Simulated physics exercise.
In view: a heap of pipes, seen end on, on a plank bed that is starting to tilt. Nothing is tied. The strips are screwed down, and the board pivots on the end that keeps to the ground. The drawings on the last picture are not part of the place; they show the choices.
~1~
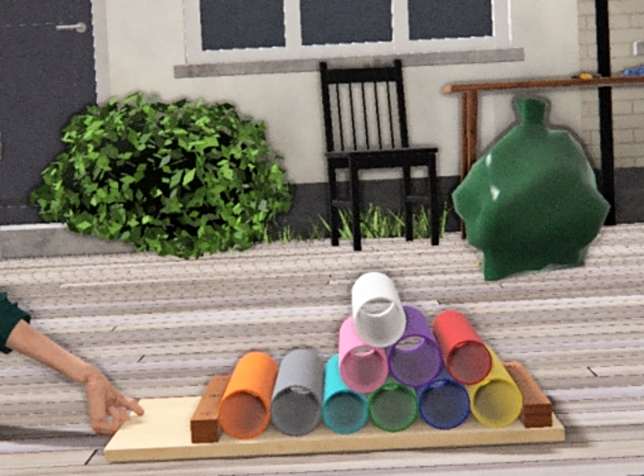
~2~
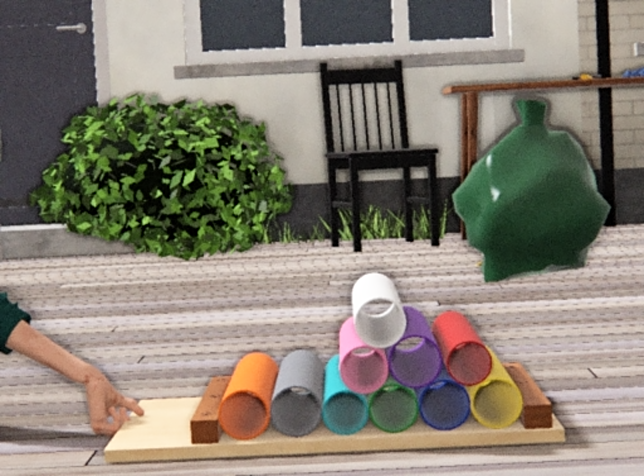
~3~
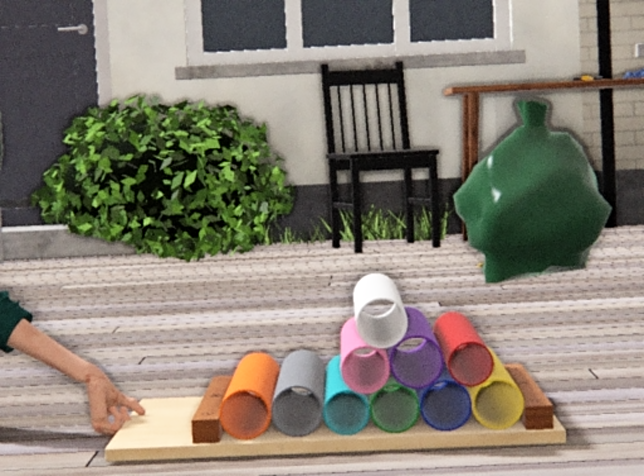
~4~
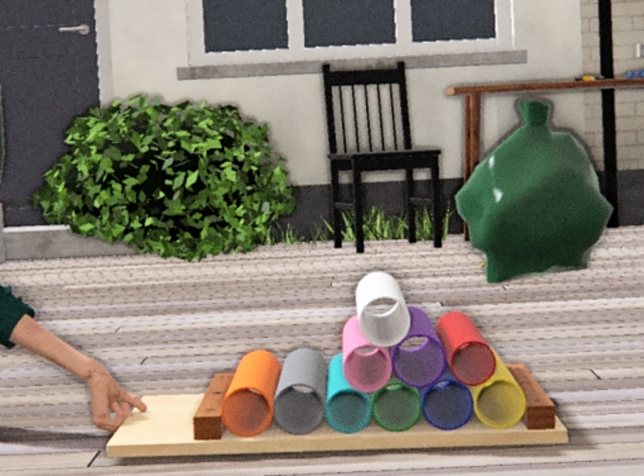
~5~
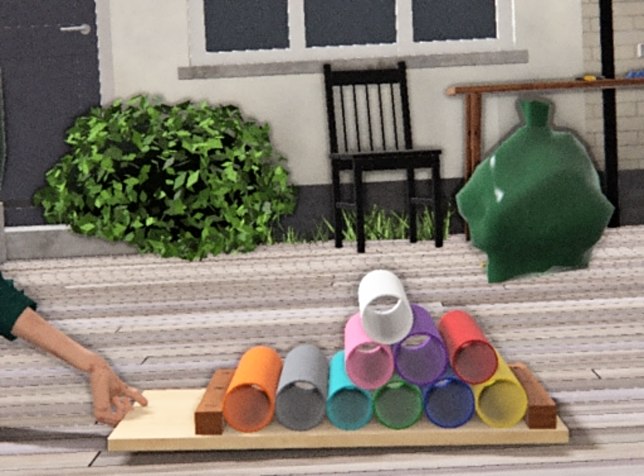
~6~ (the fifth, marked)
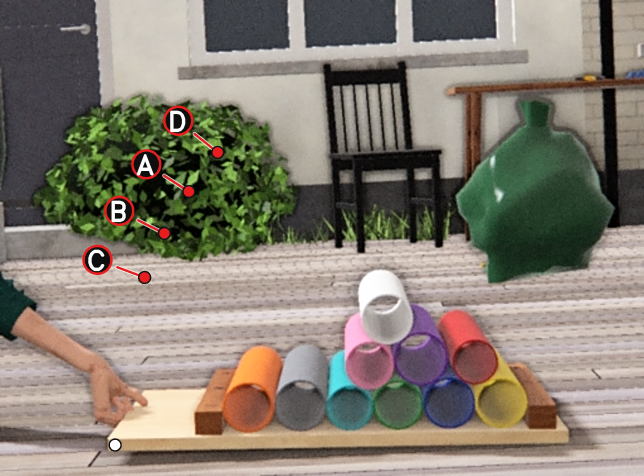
We see a hand at the left end of a wooden board holding a stack of colourful pipes between two strips, with a white one on top; the board barely shifts and the stack keeps its arrangement.
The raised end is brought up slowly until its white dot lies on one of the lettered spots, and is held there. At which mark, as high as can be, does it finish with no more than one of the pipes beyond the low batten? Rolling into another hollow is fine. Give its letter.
No higher than C.
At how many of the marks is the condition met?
The number is one.
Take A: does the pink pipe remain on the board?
No.
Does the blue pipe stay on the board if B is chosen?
The blue pipe: Yes.
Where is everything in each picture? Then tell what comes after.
Grey pipe (296, 411); turquoise pipe (345, 411); green pipe (393, 407), in the first frame.
Green pipe (393, 408); blue pipe (445, 405), in the second frame.
Board (335, 408); orange pipe (245, 414); grey pipe (297, 411); red pipe (471, 364), in the third frame.
Board (337, 406); orange pipe (247, 412); grey pipe (299, 409), in the fourth frame.
Board (338, 404); orange pipe (248, 407); grey pipe (300, 406), in the fifth frame.
On the copy, A at (189, 192); B at (164, 234); C at (145, 277); D at (218, 152); the white dot at (115, 445).
On C. First, board at 15°.
Then, board at 23°.
Finally, board at 23°, none over the low batten.
By contrast, A four over the low batten (pink, purple, red, white); B two over the low batten (purple, red); D four over the low batten (pink, purple, red, white).
